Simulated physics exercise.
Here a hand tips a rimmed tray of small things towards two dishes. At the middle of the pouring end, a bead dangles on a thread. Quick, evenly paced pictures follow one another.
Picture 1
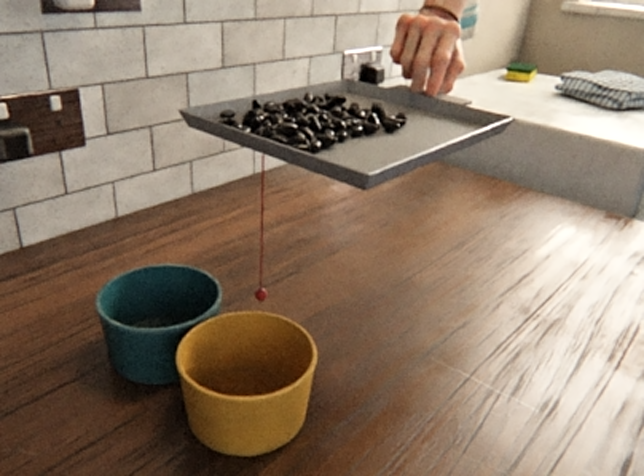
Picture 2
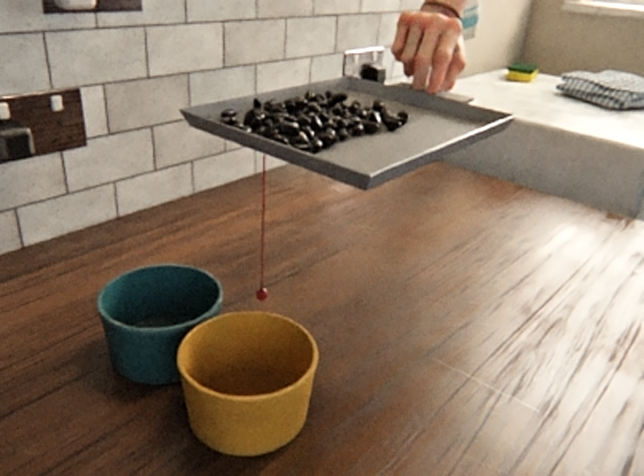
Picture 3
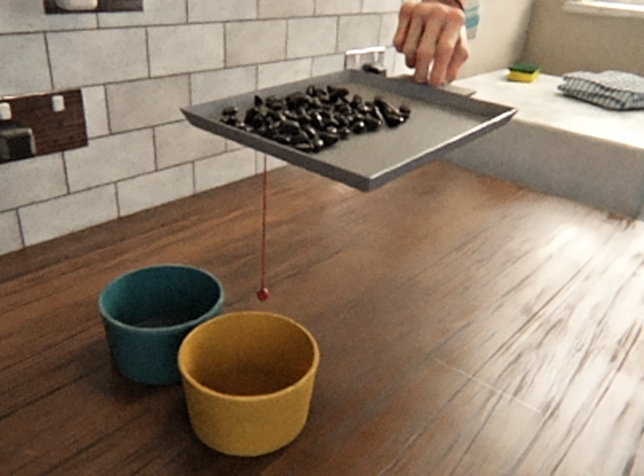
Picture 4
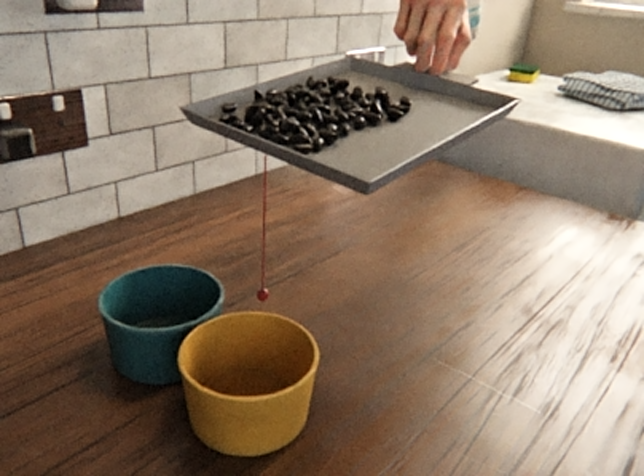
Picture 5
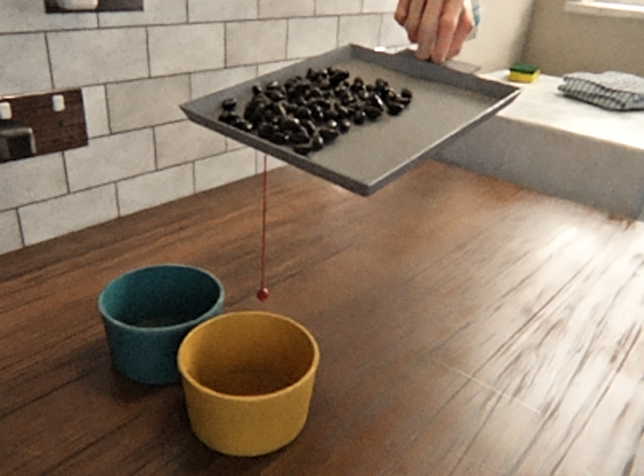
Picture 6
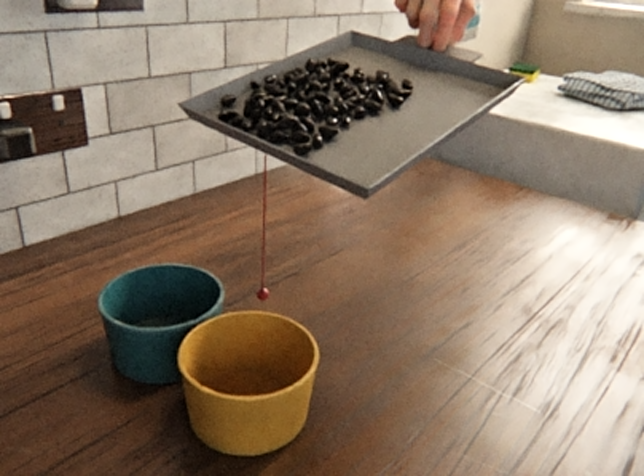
We see a hand holding a rimmed grey tray of black beans above a teal dish and a yellow dish, slowly raising its far edge so the tray tilts slightly, while a red bead hangs almost motionless on a thread.
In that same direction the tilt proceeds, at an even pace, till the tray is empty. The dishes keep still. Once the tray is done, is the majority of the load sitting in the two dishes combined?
Yes, the dishes secure over fifty percent.
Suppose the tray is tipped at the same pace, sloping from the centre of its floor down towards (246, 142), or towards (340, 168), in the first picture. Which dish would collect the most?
The first try favours the dish to the left; the second favours the dish to the right.
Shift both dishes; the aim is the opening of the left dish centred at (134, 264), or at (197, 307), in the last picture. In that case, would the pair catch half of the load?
In the first position a minority, in the second a majority.
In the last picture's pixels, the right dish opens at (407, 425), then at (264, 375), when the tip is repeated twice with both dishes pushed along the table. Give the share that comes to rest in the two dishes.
Roughly 60% the first time and 70% the second time.
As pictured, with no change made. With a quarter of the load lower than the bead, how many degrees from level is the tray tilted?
85° or so.
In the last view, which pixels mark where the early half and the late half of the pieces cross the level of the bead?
Half one: (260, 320), half two: (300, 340).
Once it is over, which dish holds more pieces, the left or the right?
I'd say more ends in the right-side one.
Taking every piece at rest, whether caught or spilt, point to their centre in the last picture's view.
About pixel (260, 409).
Soon, tray tipped steeply; nearly all on the tray; a stray few in the air.
A while on, tray tipped right over; about a quarter on the tray; about a quarter in the right dish; a small part in the left dish; a small part outside both; about a quarter in the air.
Towards the end, tray tipped past a quarter turn; about two thirds in the right dish; a small part in the left dish; about a third outside both.
Finally, tray tipped past a quarter turn; about two thirds in the right dish; a small part in the left dish; about a third outside both.
